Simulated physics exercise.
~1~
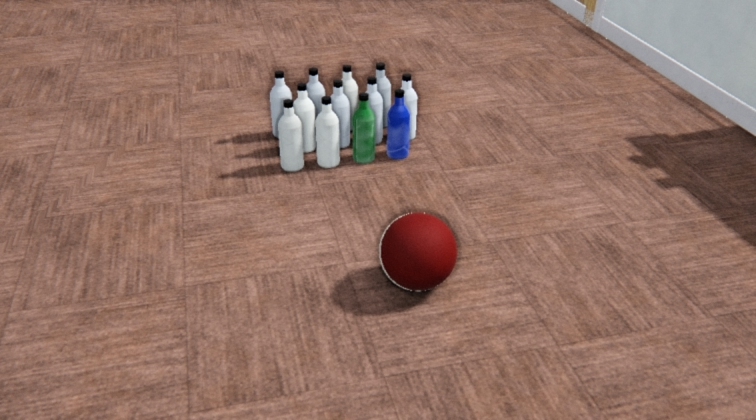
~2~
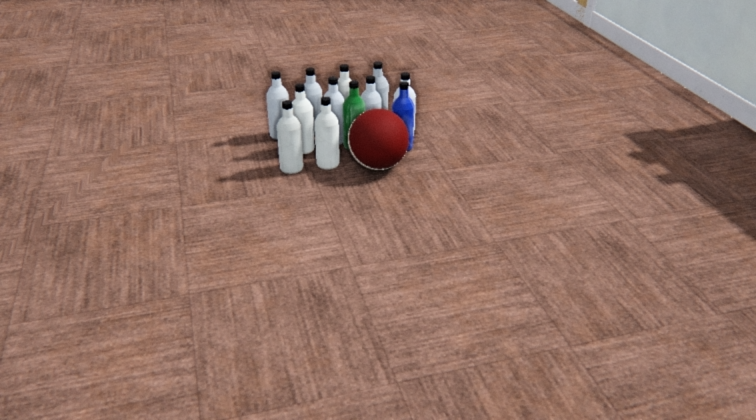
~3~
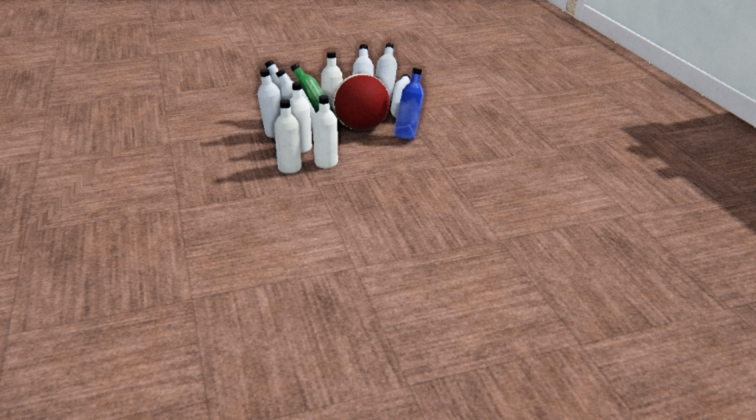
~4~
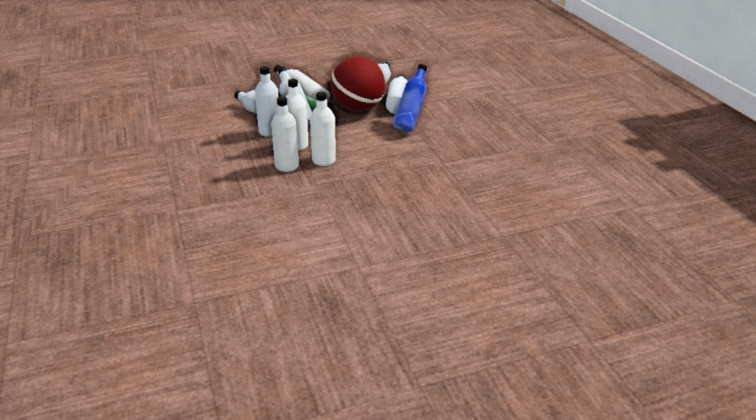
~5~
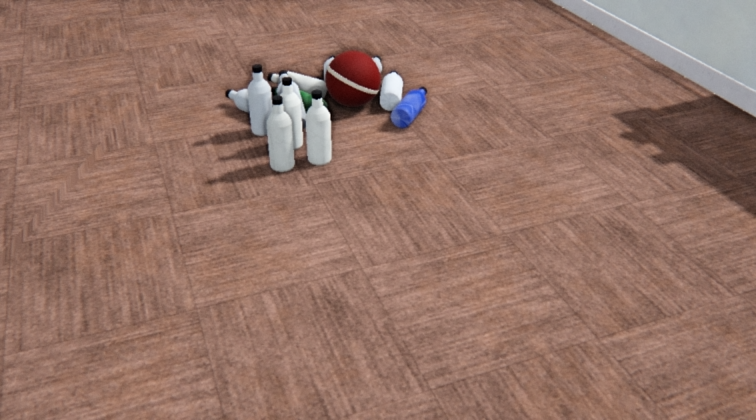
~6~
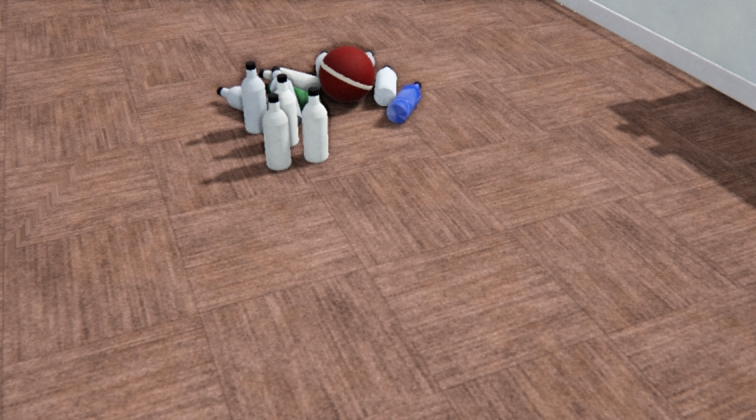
A red ball rolls into capped bottles, toppling most, including the green and blue ones.
